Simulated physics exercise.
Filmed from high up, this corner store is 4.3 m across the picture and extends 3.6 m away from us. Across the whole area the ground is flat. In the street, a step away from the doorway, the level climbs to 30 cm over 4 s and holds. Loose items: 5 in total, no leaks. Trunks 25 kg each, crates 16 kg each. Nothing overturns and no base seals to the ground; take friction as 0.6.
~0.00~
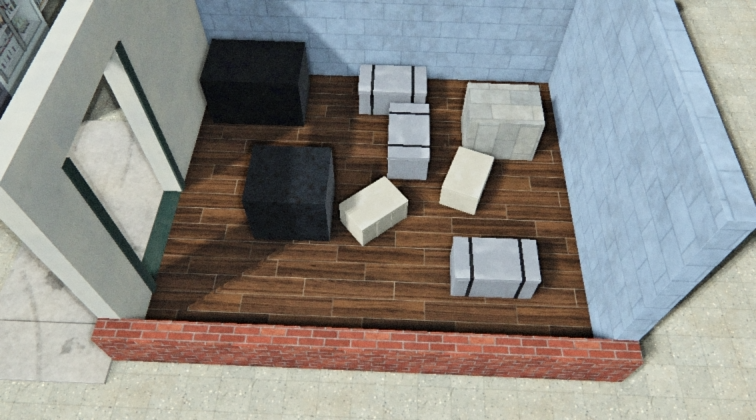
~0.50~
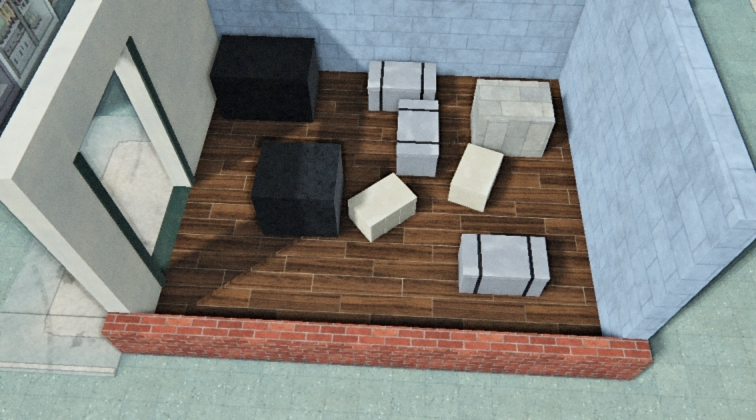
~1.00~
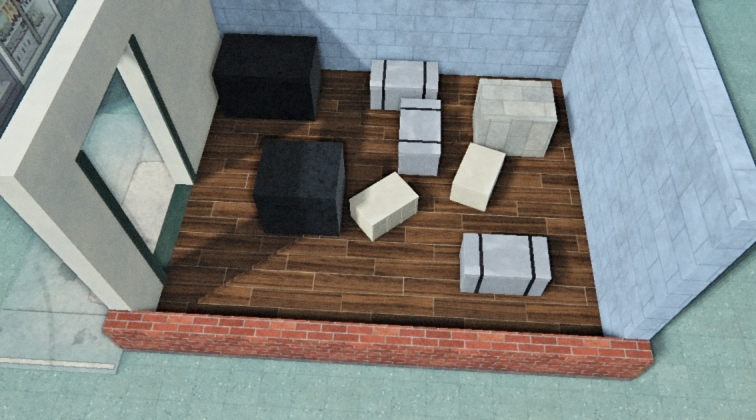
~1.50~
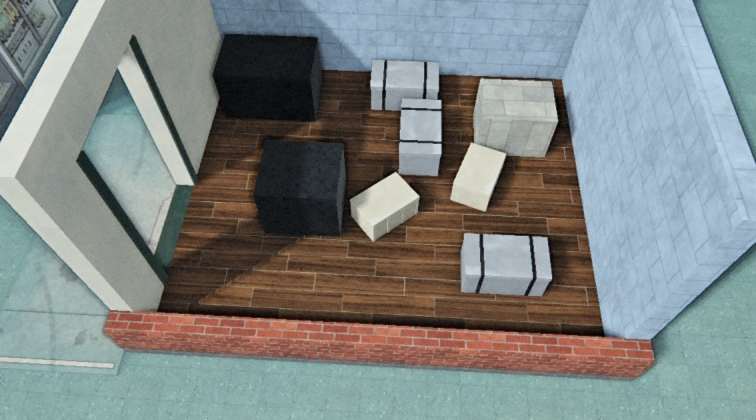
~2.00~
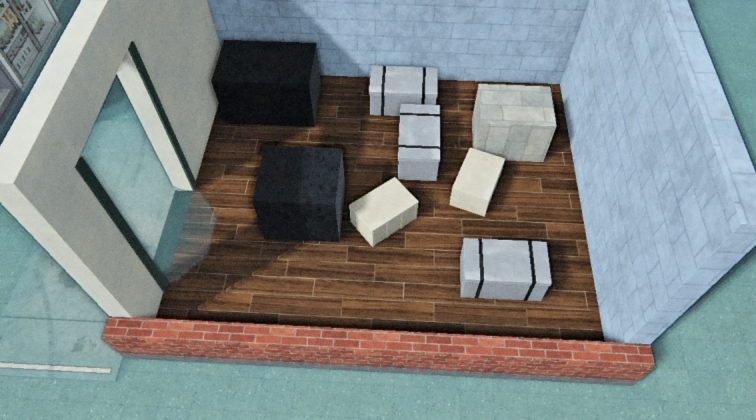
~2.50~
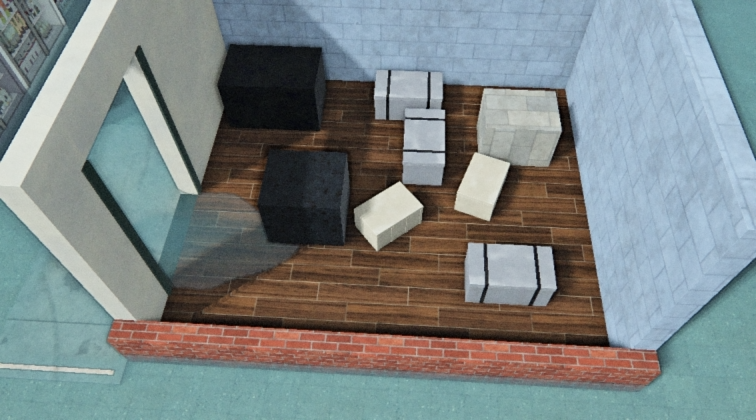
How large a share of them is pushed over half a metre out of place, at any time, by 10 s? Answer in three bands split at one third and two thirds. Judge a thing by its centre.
One third to two thirds.
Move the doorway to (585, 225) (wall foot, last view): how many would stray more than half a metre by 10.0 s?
Then it comes to 5.
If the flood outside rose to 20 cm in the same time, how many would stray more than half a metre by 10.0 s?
Then 1 of them.
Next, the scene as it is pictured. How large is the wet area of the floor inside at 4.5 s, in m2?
Near 6.5 m2 in all.
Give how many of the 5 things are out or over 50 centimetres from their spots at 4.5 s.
That would be 0.
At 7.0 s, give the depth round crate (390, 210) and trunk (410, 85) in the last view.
Around 5 cm and 5 cm.
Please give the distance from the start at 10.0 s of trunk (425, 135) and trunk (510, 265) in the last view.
30 cm, 120 cm.
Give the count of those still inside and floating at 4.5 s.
At that time, 0.
After 3.5 s 0 of 5 are over 50 cm from their spots; 0 afloat.
After 4.5 s 0 of 5 are over 50 cm from their spots; 0 afloat.
After 7.0 s 1 of 5 are over 50 cm from their spots; 2 afloat.
After 10.0 s 2 of 5 are over 50 cm from their spots, and 2 have been at some point; 5 afloat.
